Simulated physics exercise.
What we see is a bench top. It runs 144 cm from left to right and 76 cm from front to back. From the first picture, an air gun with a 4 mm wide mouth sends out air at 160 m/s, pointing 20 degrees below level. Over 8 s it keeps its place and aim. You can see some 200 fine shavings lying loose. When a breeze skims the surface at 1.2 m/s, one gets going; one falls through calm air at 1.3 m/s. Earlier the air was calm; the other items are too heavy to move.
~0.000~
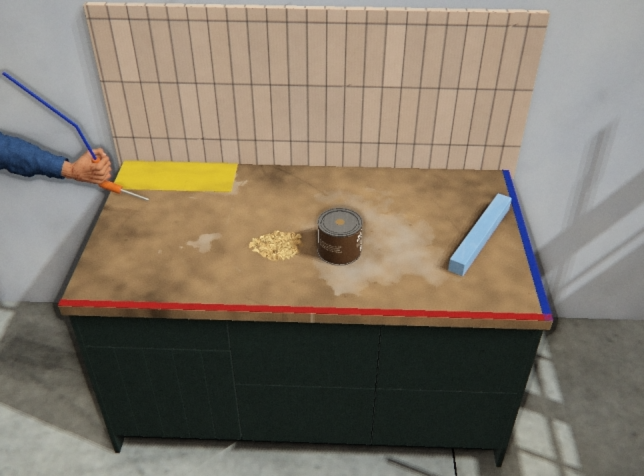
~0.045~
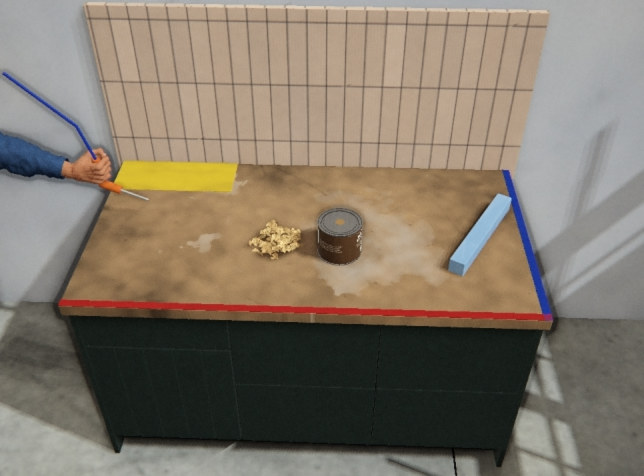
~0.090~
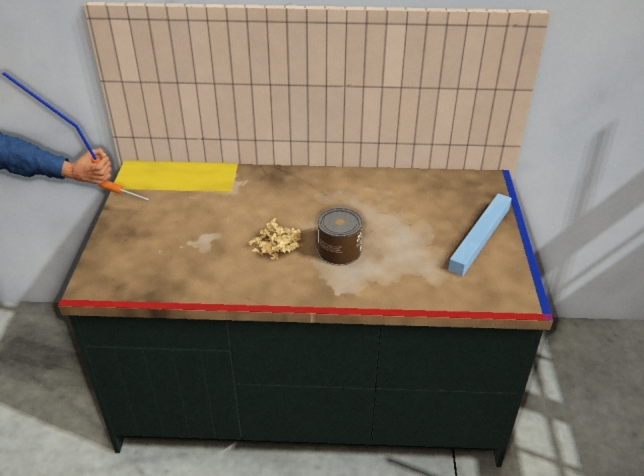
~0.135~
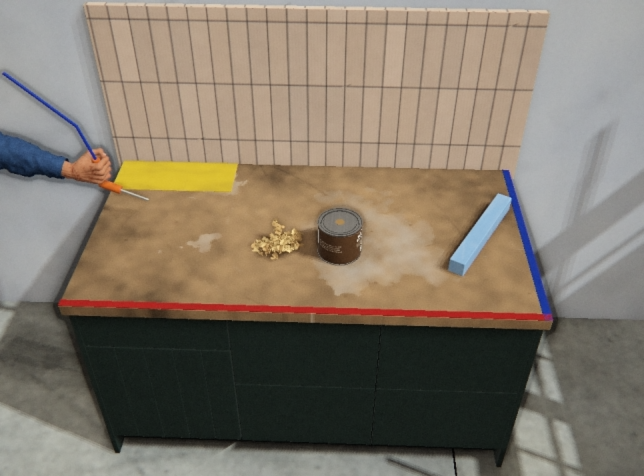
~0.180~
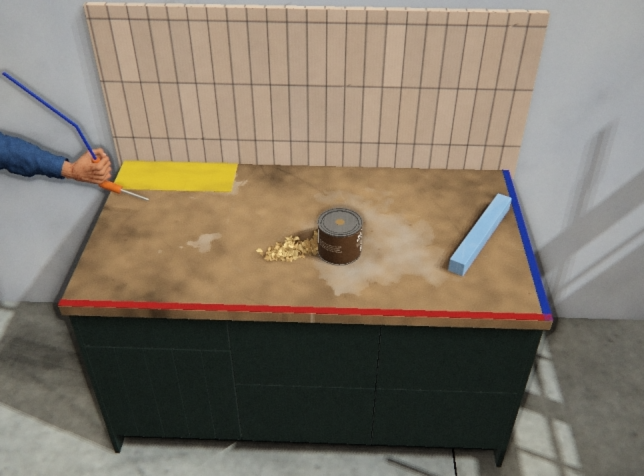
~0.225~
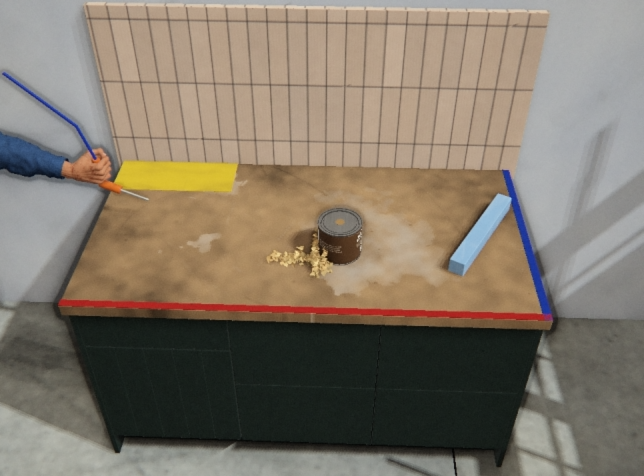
At first, a loose pile of pale shavings lies on a brown bench top beside a dark tin, while a hand at the left holds a thin blue and orange tool still. The pile barely changes, then a few pieces shift, and most of the shavings slide right and toward the front, bunching around the tin's near left side.
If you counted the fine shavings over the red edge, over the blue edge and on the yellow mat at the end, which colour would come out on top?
I would say red.
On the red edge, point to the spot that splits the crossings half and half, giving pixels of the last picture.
Median crossing, approx. (358, 315).
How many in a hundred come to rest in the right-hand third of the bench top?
Roughly 4 %.
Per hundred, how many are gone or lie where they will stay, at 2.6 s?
It comes to some 100 per cent.
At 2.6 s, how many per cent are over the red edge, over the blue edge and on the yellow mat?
Roughly 90 % red, 2 % blue and 0 % yellow.
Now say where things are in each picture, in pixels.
In the first picture, the middle of the fine shavings is near (281, 245), none has stirred yet and the mouth of the air gun is at (149, 200).
In the second picture, the middle of the fine shavings is near (281, 239), none has stirred yet, the yellow mat is centred on (176, 176), the red edge is centred on (303, 313) and the blue edge is centred on (528, 236).
In the third picture, the middle of the fine shavings is near (281, 239), none has stirred yet, the top of a tin is at (340, 222) and the top of a plank is at (482, 227).
In the fourth picture, the middle of the fine shavings is near (282, 241), the farthest in sight from the air gun is at (301, 246) and about 15 % have left their places.
In the fifth picture, the middle of the fine shavings is near (296, 249), the farthest in sight from the air gun is at (316, 253) and about 70 % have left their places.
In the sixth picture, the middle of the fine shavings is near (315, 260), the farthest in sight from the air gun is at (330, 272) and about 95 % have left their places.
After 1.6 s, 0 % are on the yellow mat, 93 % over the red edge and 2 % over the blue edge; 93 % have settled or left.
After 2.6 s, 0 % are on the yellow mat, 93 % over the red edge and 2 % over the blue edge; 95 % have settled or left.
After 4.4 s, 0 % are on the yellow mat, 94 % over the red edge and 2 % over the blue edge; 96 % have settled or left.
After 8.0 s, at the end, 0 % are on the yellow mat, 94 % over the red edge and 2 % over the blue edge.
